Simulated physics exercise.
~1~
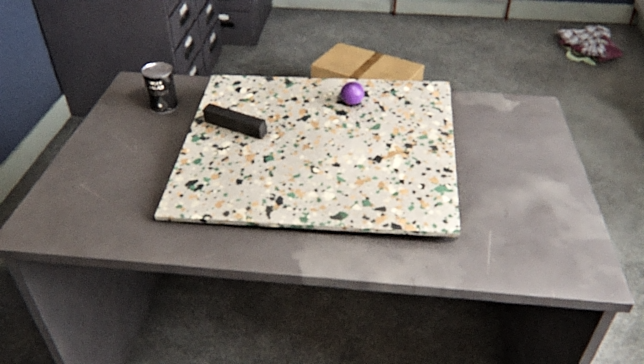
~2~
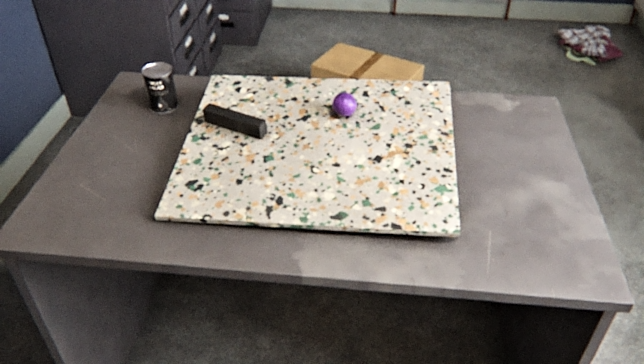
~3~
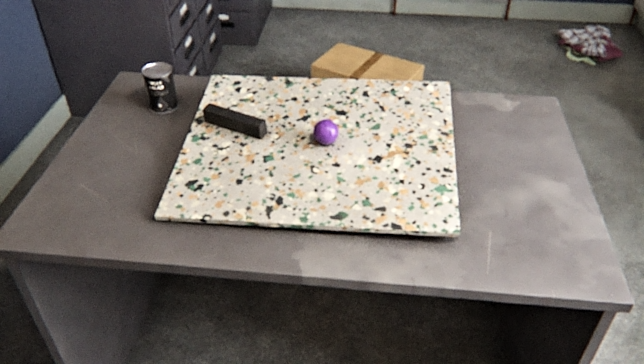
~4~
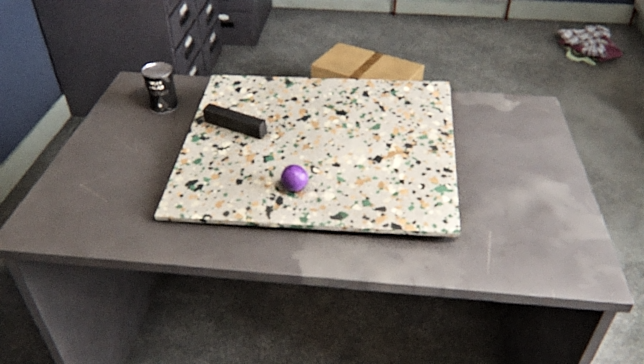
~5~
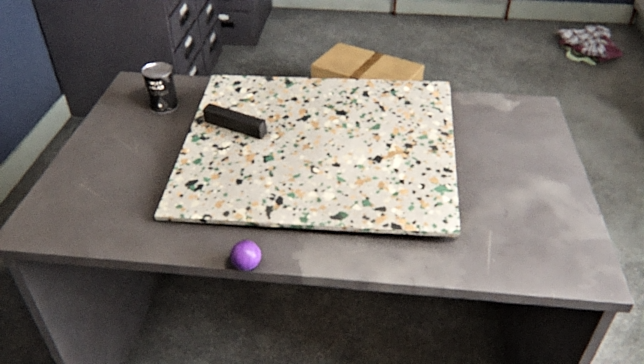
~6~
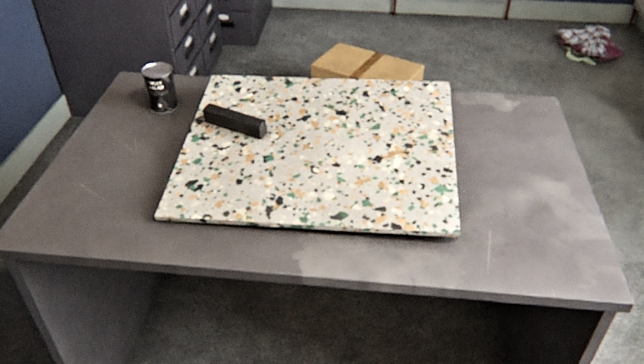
A purple ball rolls down a tilted speckled board, drops off the near edge and disappears.
